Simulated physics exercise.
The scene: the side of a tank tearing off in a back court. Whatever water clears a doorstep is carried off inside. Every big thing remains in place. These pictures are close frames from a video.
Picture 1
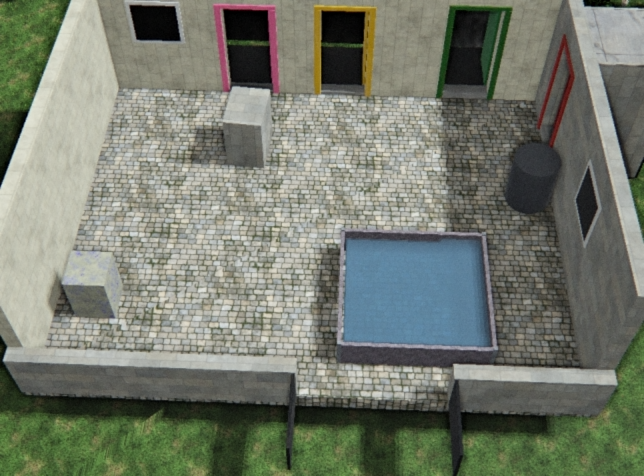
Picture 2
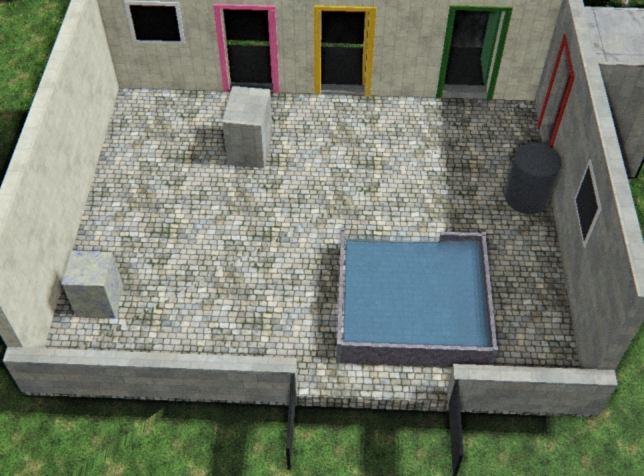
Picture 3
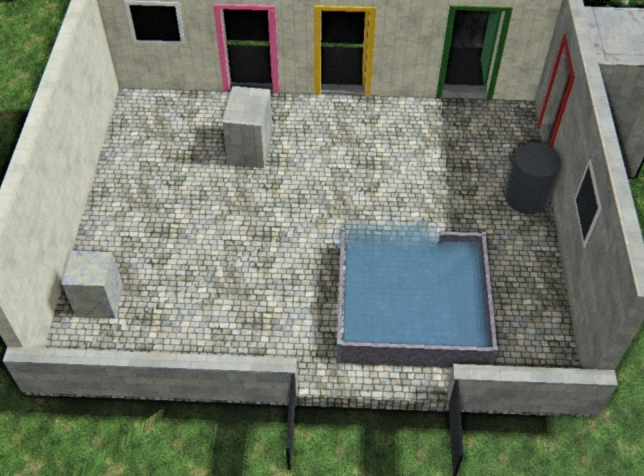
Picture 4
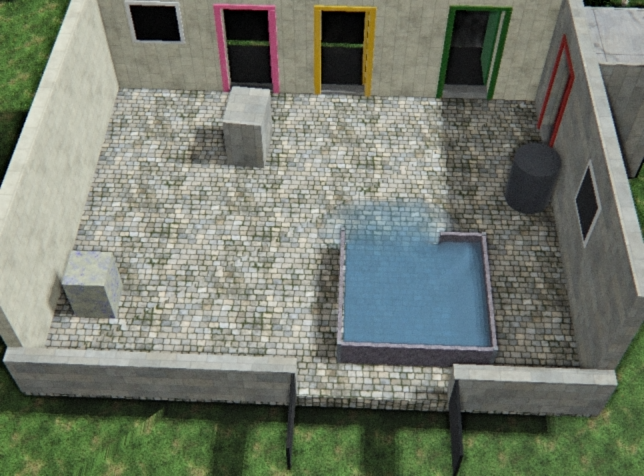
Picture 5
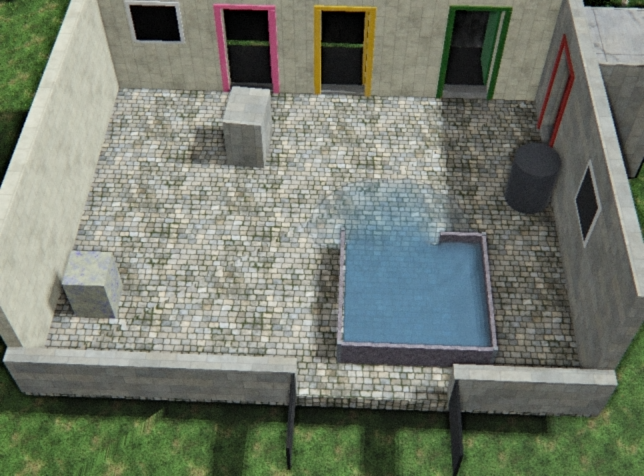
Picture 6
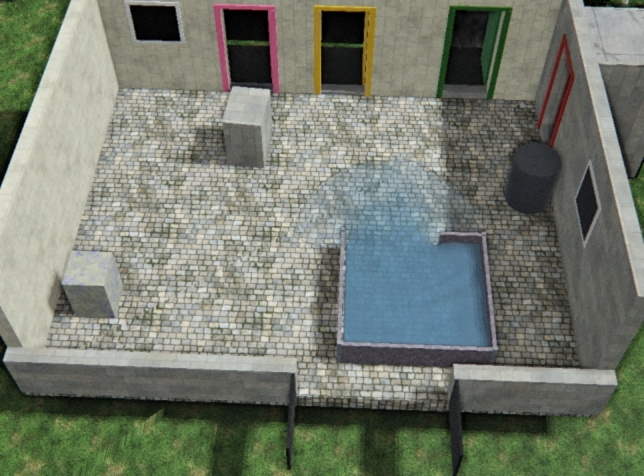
Water poured out through a gap that opened in the far side of a square tank in a paved courtyard, then spread in a widening fan across the stones toward the back wall.
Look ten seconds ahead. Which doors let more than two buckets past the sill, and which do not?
Here is the split: The red door keeps it to two or fewer; the green door keeps it to two or fewer; the pink door lets more through; the yellow door lets more through.
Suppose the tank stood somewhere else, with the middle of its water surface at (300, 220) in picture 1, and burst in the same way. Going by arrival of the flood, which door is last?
Answer: The one in red.
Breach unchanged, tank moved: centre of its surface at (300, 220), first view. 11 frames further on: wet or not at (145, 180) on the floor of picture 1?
Submerged.
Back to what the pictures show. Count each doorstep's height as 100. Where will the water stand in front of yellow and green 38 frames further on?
Depth ratios, approx.: 160 and 70 percent.
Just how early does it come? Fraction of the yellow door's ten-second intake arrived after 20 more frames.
Roughly 50 %.
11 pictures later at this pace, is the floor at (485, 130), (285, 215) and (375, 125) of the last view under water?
Result, in the order given: Wetted / wetted / wetted.
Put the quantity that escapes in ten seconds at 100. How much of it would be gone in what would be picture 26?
About 45 per cent.
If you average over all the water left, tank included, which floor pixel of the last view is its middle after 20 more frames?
I'd place it roughly at (388, 200).
A moment on, water covers 20 % of the floor; the red door not reached, the green door not reached, the pink door not reached, the yellow door not reached.
Next, water covers 30 % of the floor; the red door not reached, the green door wet at the sill, nothing in, the pink door not reached, the yellow door over two buckets in.
Then, water covers 40 % of the floor; the red door wet at the sill, nothing in, the green door wet at the sill, nothing in, the pink door over two buckets in, the yellow door far over two buckets in.
Later, water covers 50 % of the floor; the red door wet at the sill, nothing in, the green door under two buckets in, the pink door over two buckets in, the yellow door far over two buckets in.
In the end, water covers 70 % of the floor; the red door wet at the sill, nothing in, the green door under two buckets in, the pink door over two buckets in, the yellow door far over two buckets in.
